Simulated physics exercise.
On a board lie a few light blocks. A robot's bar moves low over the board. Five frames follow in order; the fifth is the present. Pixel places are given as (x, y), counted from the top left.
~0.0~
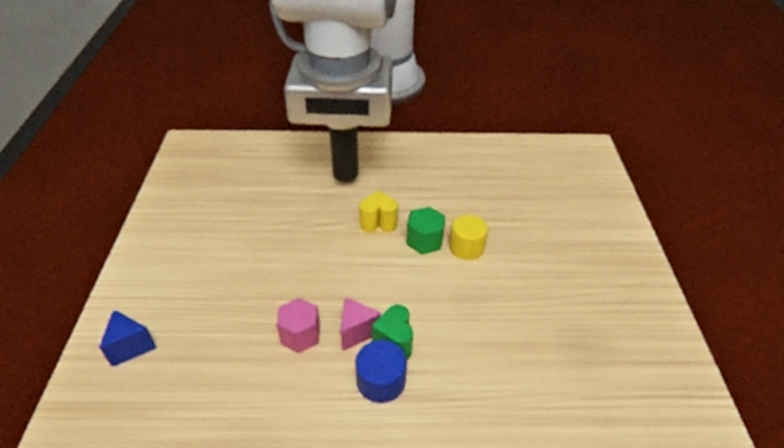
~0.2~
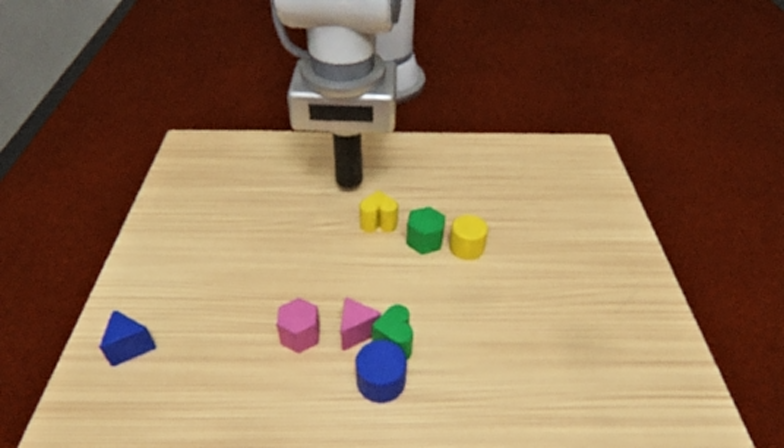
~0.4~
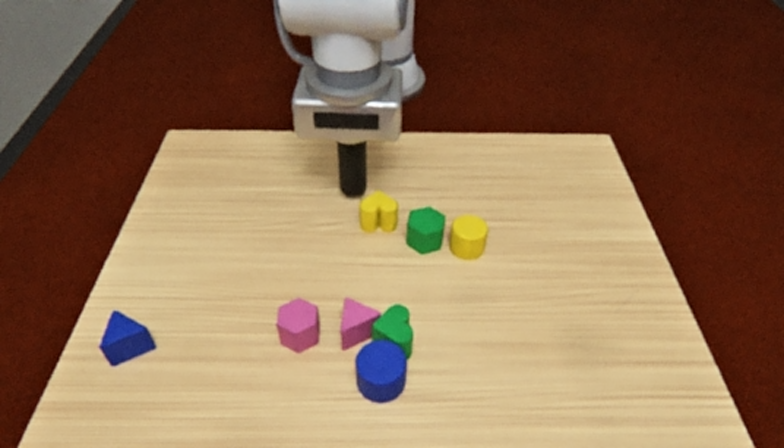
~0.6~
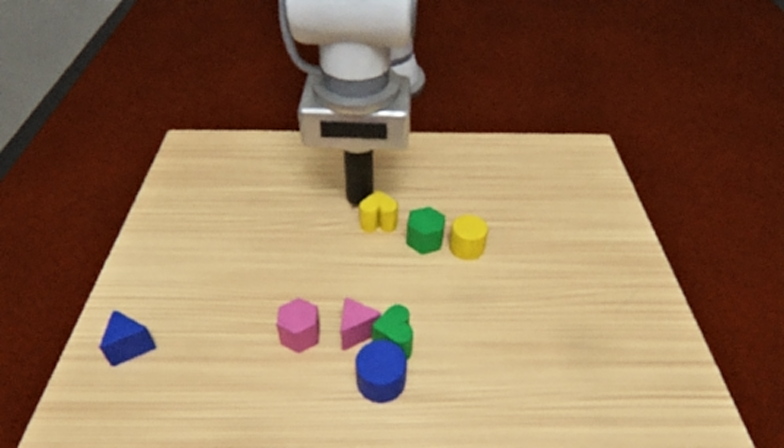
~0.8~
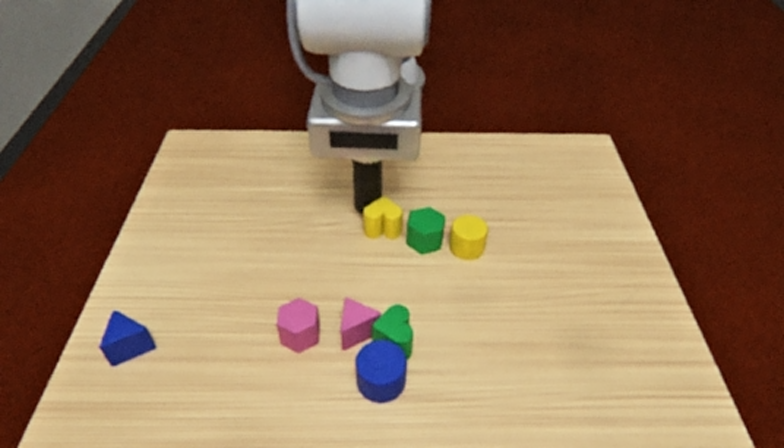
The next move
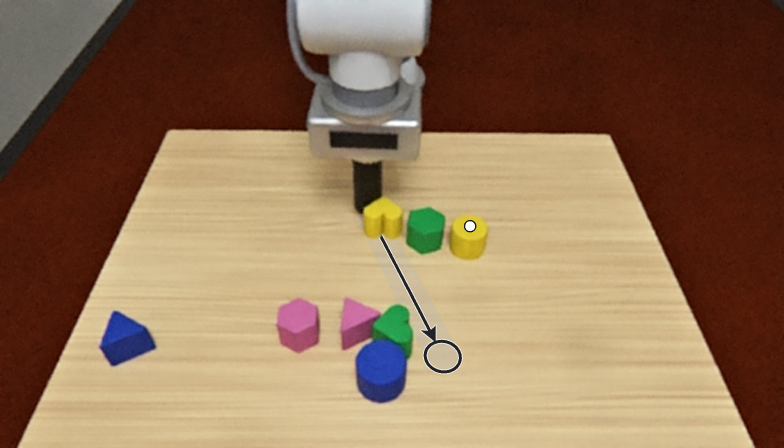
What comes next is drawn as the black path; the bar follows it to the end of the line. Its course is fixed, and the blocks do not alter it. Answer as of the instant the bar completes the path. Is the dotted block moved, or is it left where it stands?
Here's my answer: The dotted block remains in position.
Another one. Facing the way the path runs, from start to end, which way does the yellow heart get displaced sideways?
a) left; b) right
That would be a.
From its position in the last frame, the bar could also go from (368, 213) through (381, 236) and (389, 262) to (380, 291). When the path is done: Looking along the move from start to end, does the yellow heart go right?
No, that is not how it ends up.
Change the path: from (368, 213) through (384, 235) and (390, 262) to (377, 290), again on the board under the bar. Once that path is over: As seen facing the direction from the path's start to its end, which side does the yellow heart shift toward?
That's a shift to the left.
Drawn move, straight from (368, 213) to (443, 356); the dot is on the yellow circular block.
The first path, step by step. One third of the way, bar (390, 247); yellow heart (408, 252); green hexagonal block (431, 222), turned 25° anticlockwise.
Two thirds of the way, bar (415, 295); yellow heart (440, 302), turned 15° anticlockwise; green hexagonal block (431, 222), turned 25° anticlockwise.
At the end, bar (444, 350); yellow heart (480, 352), turned 35° anticlockwise; green hexagonal block (431, 222), turned 25° anticlockwise; yellow circular block still.
